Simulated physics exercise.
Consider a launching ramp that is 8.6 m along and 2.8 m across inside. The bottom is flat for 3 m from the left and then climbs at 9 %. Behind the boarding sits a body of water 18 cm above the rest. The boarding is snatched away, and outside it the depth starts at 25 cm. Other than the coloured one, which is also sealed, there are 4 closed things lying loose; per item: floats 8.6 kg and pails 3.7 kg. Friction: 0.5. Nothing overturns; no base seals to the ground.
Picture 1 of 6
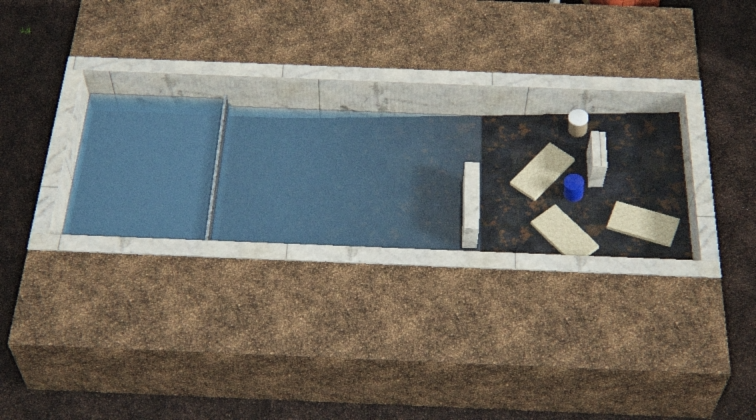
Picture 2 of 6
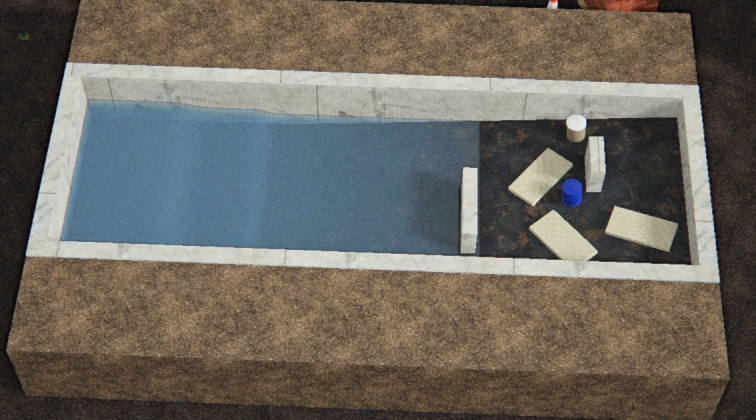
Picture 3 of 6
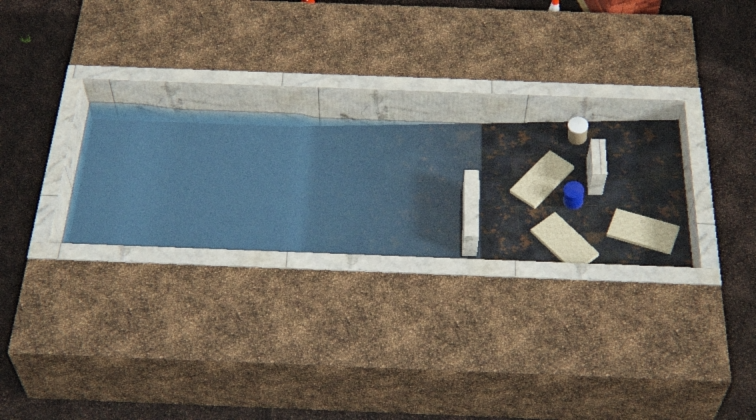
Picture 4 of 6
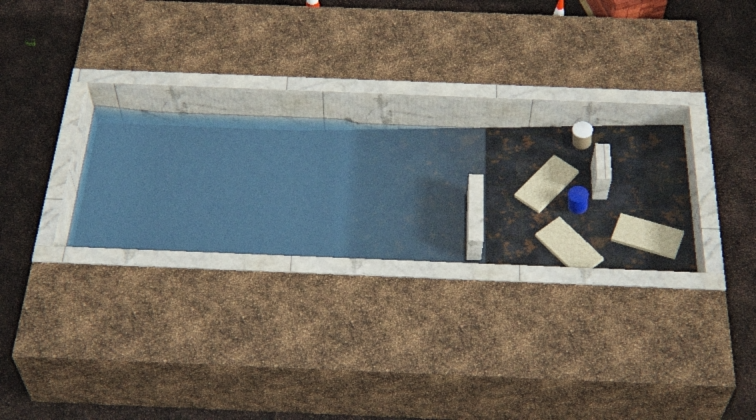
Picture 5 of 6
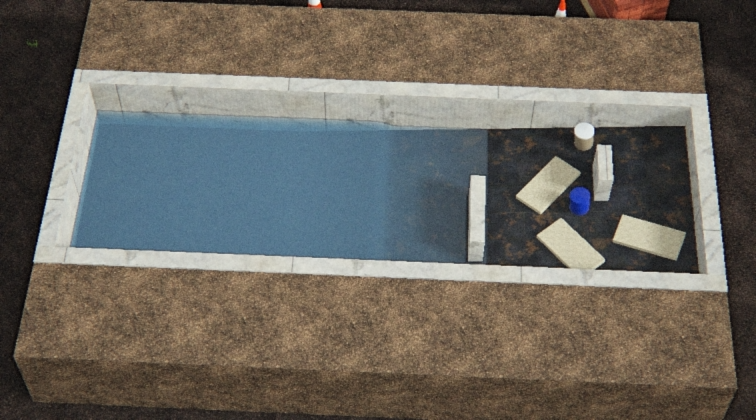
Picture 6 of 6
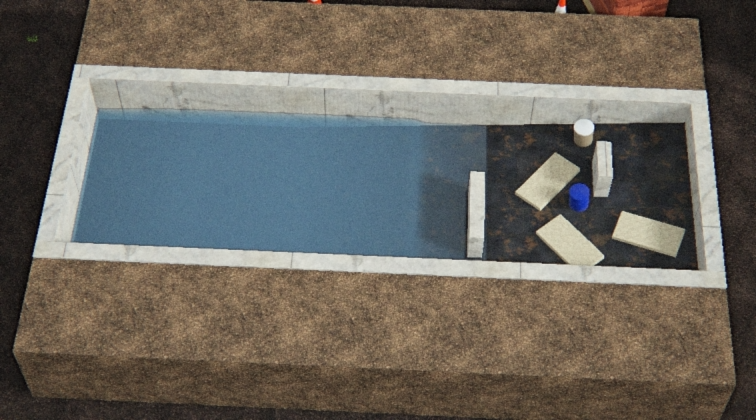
A long stone-lined trough held blue water behind a thin upright board near its left end; the board vanished, and a faint ripple crept rightward while the blue pail and loose pieces stayed put.
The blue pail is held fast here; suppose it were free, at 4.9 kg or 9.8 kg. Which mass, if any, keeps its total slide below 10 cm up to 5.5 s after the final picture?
My guess is only the stronger weighting cuts it.
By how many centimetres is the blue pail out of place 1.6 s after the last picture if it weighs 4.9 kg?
About 0 cm off its spot.
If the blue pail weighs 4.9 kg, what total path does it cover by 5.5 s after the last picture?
All together it comes to about 20 cm.
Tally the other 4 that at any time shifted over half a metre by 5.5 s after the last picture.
I make it 2.
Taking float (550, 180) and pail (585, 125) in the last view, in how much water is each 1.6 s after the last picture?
I'd put it at 3 cm and 2 cm respectively.
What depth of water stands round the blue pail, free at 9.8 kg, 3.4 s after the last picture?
Around 7 cm.
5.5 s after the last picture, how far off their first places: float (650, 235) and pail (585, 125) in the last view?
The first is 0 cm from its start, the second 40 cm.
Then, 0.6 s after the last picture the blue pail would be 0 cm from its start with 4.9 kg and 0 cm from its start with 9.8 kg; 0 cm of water round it then.
Then, 1.6 s after the last picture the blue pail would be 0 cm from its start with 4.9 kg and 0 cm from its start with 9.8 kg; 0 cm of water round it then.
Then, 3.4 s after the last picture the blue pail would be 17 cm from its start with 4.9 kg and 0 cm from its start with 9.8 kg; 7 cm of water round it then.
Then, 5.5 s after the last picture the blue pail would be 20 cm from its start with 4.9 kg and 0 cm from its start with 9.8 kg; 2 cm of water round it then.
